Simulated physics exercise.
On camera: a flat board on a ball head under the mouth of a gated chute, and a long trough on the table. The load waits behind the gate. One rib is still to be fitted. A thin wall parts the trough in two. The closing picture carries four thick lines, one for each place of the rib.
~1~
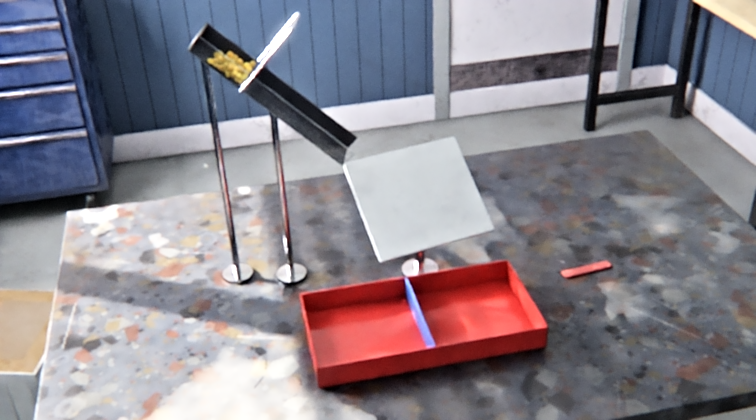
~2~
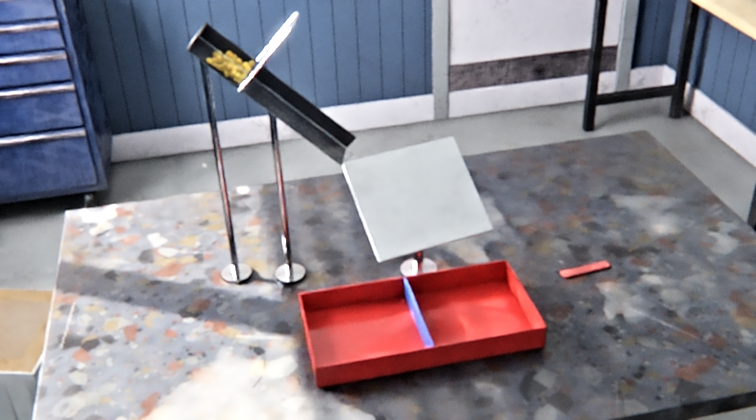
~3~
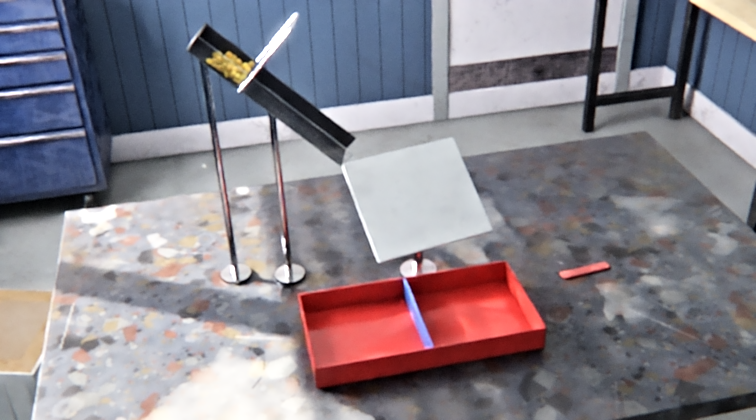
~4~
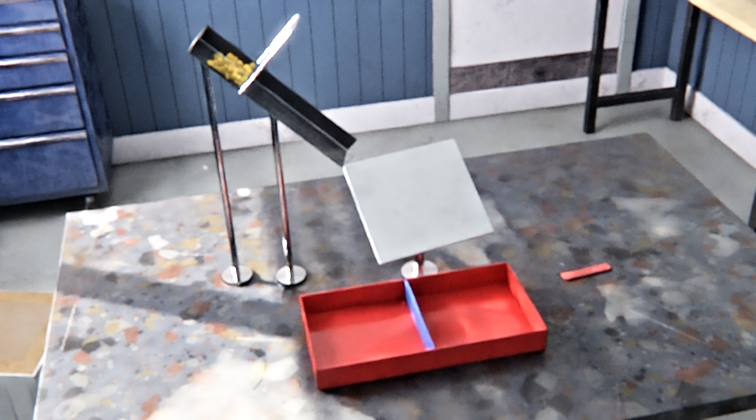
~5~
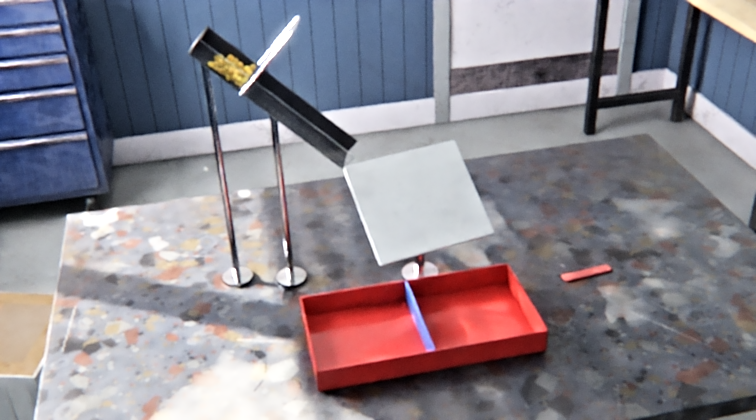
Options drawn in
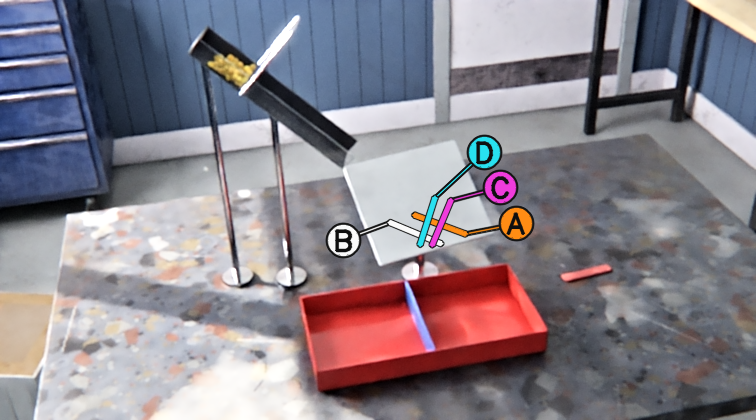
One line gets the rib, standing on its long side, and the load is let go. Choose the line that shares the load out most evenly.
D works best here.
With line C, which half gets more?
More lands on the right.
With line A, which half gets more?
Right.
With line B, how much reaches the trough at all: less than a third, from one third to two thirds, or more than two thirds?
It is more than two thirds.
On the marked copy, line A from (414, 215) to (465, 233); line B from (390, 222) to (440, 243); line C from (450, 200) to (432, 244); line D from (434, 198) to (420, 244).
If A is chosen, of what is caught, none at all in the left half, the whole lot in the right.
If B is chosen, of what is caught, none at all in the left half, the whole lot in the right.
If C is chosen, of what is caught, a small share in the left half, all but a few in the right.
If D is chosen, of what is caught, close to a third in the left half, close to two thirds in the right.
